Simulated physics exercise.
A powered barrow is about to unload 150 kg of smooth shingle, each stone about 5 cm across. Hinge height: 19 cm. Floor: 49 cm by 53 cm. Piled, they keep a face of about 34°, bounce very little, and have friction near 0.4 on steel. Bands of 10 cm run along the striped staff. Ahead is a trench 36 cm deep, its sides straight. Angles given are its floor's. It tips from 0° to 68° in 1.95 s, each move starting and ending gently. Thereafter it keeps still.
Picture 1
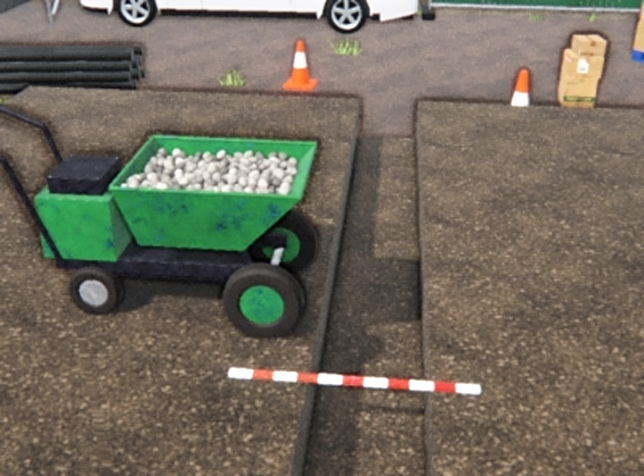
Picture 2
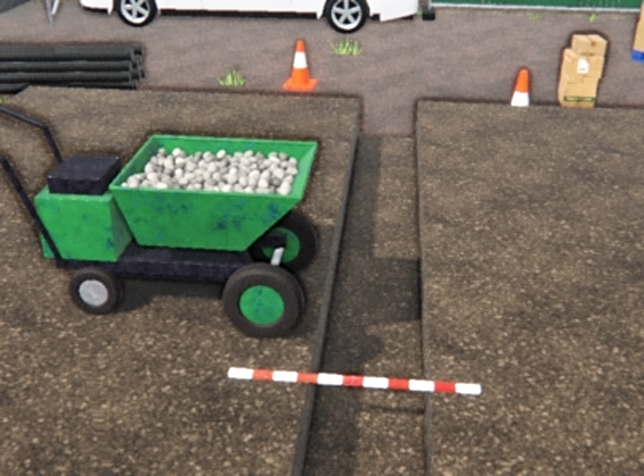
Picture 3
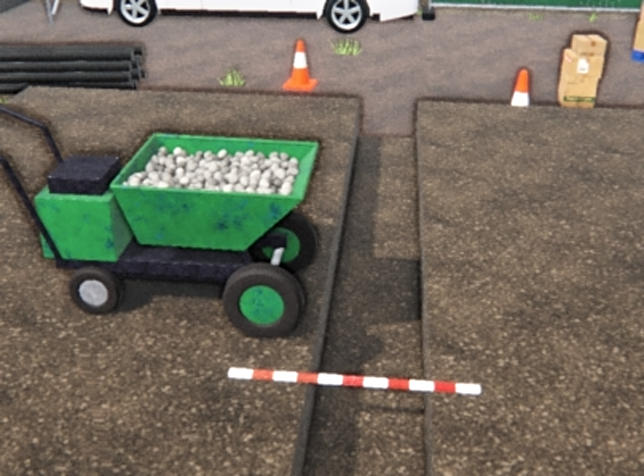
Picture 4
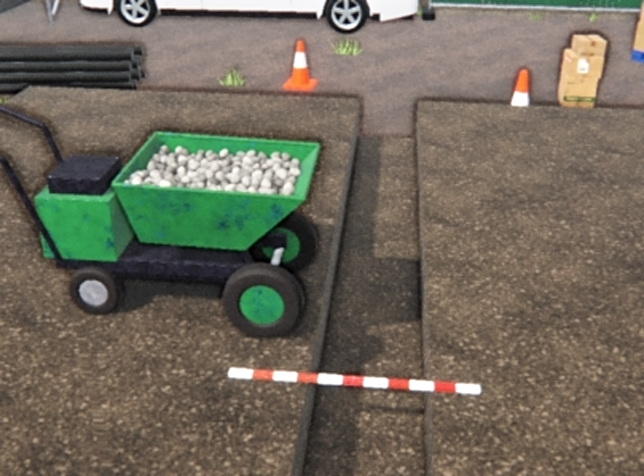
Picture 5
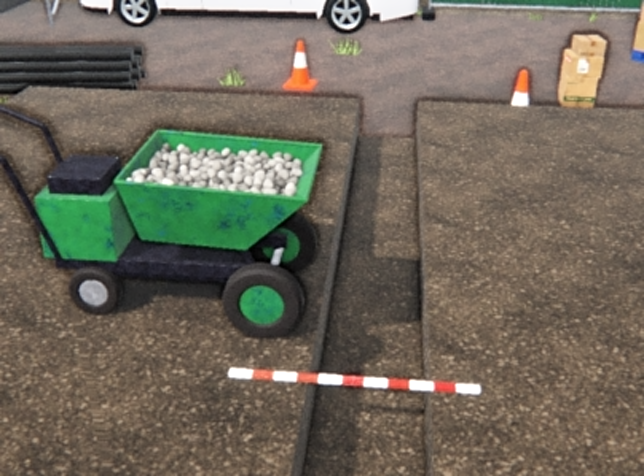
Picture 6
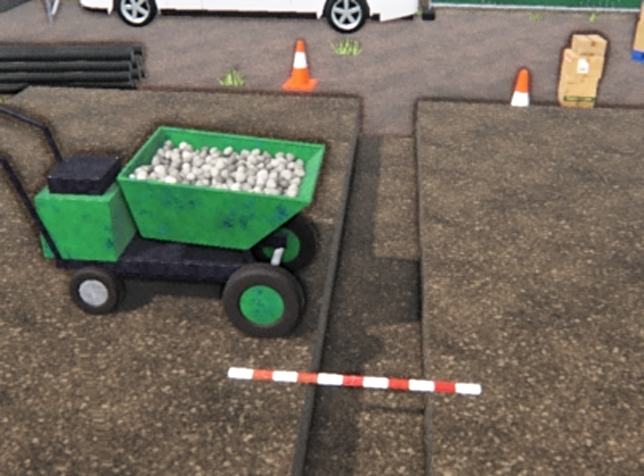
A green powered barrow loaded with pale rounded stones stands left of a straight trench, its tray tilting very slightly toward the right.
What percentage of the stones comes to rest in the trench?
About 54 per cent.
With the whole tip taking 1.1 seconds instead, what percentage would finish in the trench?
In that case some 45 per cent.
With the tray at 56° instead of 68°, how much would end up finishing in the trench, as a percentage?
It would be near 60 per cent.
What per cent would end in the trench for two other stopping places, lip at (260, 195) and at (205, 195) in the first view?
First place: Near 95%; second place: Near 100%.
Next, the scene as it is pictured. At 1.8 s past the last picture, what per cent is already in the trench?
By then, around 30 percent.
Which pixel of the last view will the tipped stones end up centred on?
At about pixel (420, 347) in the last view.
Then, 1.2 s after the last picture the floor is at 57°, 97 % in the tray, 3 % in the trench; the foremost stones are at (411, 284).
Then, 1.8 s after the last picture the floor is at 68°, 34 % in the tray, 29 % in the trench, 37 % past the trench; the foremost stones are at (545, 315).
Then, 2.1 s after the last picture the floor is at 68°, 11 % in the tray, 43 % in the trench, 47 % past the trench; the foremost stones are at (609, 311).
Then, 4.0 s after the last picture the floor is at 68°, 0 % in the tray, 54 % in the trench, 46 % past the trench; the foremost stones are at (635, 307).
